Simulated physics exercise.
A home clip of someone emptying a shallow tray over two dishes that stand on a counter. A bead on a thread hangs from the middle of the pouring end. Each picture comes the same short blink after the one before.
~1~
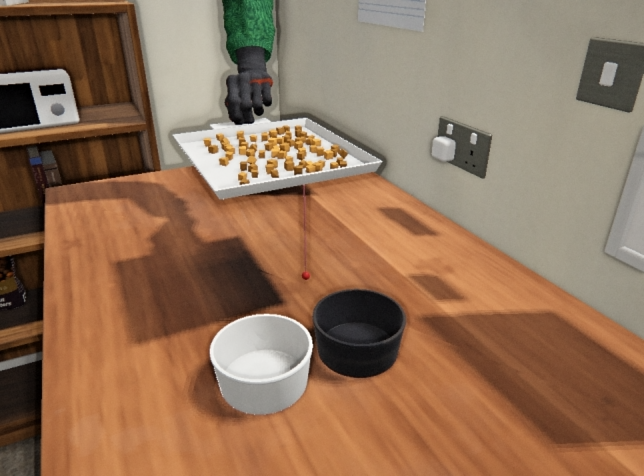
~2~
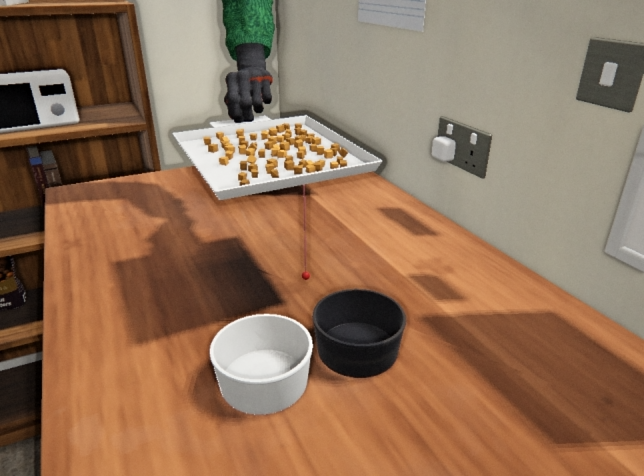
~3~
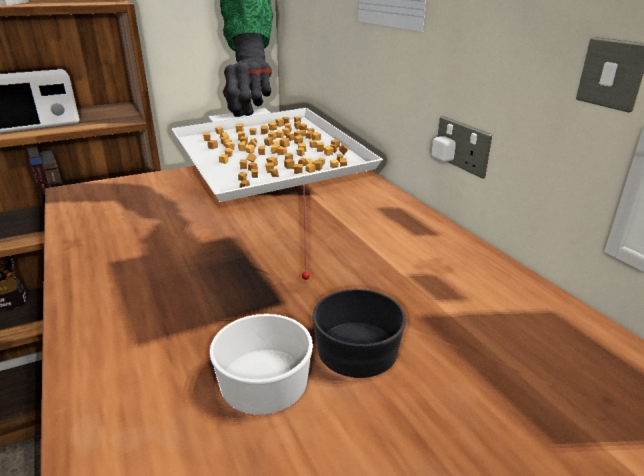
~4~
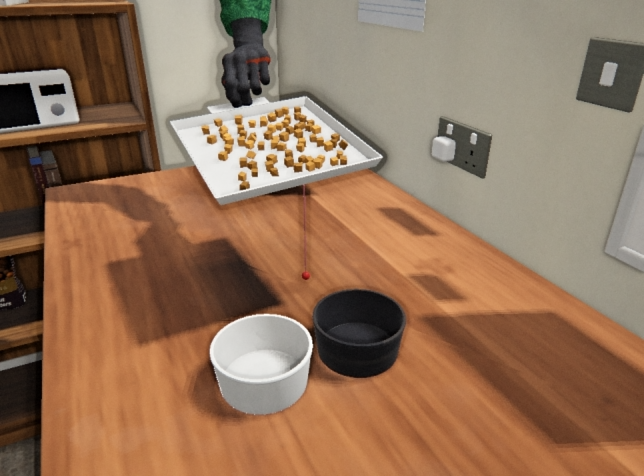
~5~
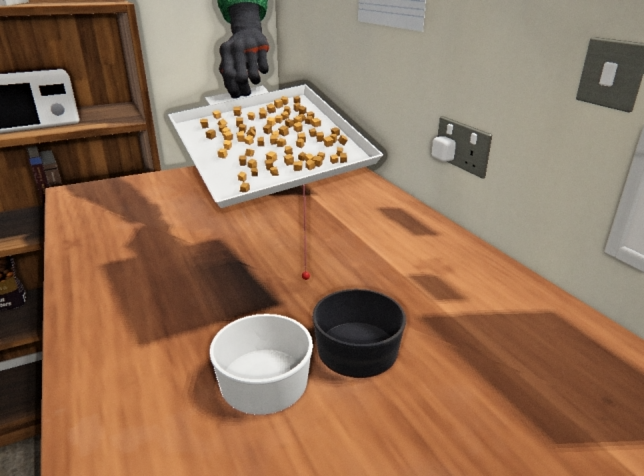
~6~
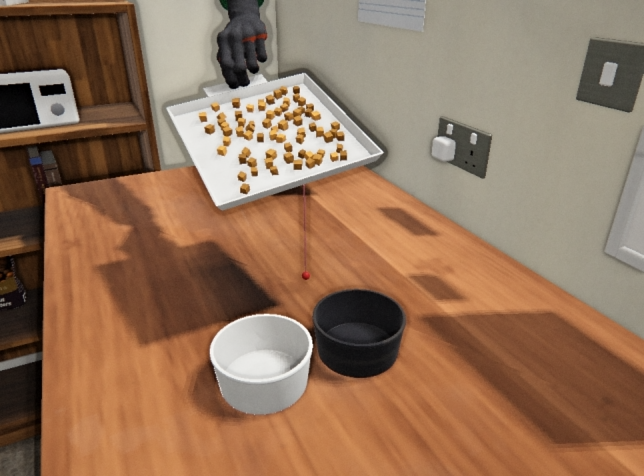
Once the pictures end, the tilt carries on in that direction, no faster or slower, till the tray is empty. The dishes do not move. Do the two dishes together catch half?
They take only the smaller part between them.
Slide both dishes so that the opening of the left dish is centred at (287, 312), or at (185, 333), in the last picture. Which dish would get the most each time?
In turn: The left-hand dish; the dish on the right.
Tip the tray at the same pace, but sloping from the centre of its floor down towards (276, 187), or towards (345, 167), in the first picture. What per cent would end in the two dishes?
Near 20 % and 0 %.
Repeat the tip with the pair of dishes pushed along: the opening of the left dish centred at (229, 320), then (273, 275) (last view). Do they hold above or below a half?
At the first place more than half, at the second the smaller part.
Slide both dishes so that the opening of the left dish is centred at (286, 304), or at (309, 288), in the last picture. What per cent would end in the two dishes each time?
About 40 and 0 per cent.
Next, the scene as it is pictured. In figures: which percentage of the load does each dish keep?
Left dish: 10 %, right dish: 0 %.
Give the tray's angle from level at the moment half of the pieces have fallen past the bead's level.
Near 85 degrees.
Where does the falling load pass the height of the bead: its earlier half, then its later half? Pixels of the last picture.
At about (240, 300), then at (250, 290).
Shortly afterwards, tray tipped steeply; near two thirds on the tray; a little in the left dish; a little outside both; near a quarter in the air.
Next, tray tipped past a quarter turn; a little in the left dish; the bulk outside both.
Some moments later, tray tipped past a quarter turn; a little in the left dish; the bulk outside both.
In the end, tray tipped past a quarter turn; a little in the left dish; none at all in the right dish; the bulk outside both.
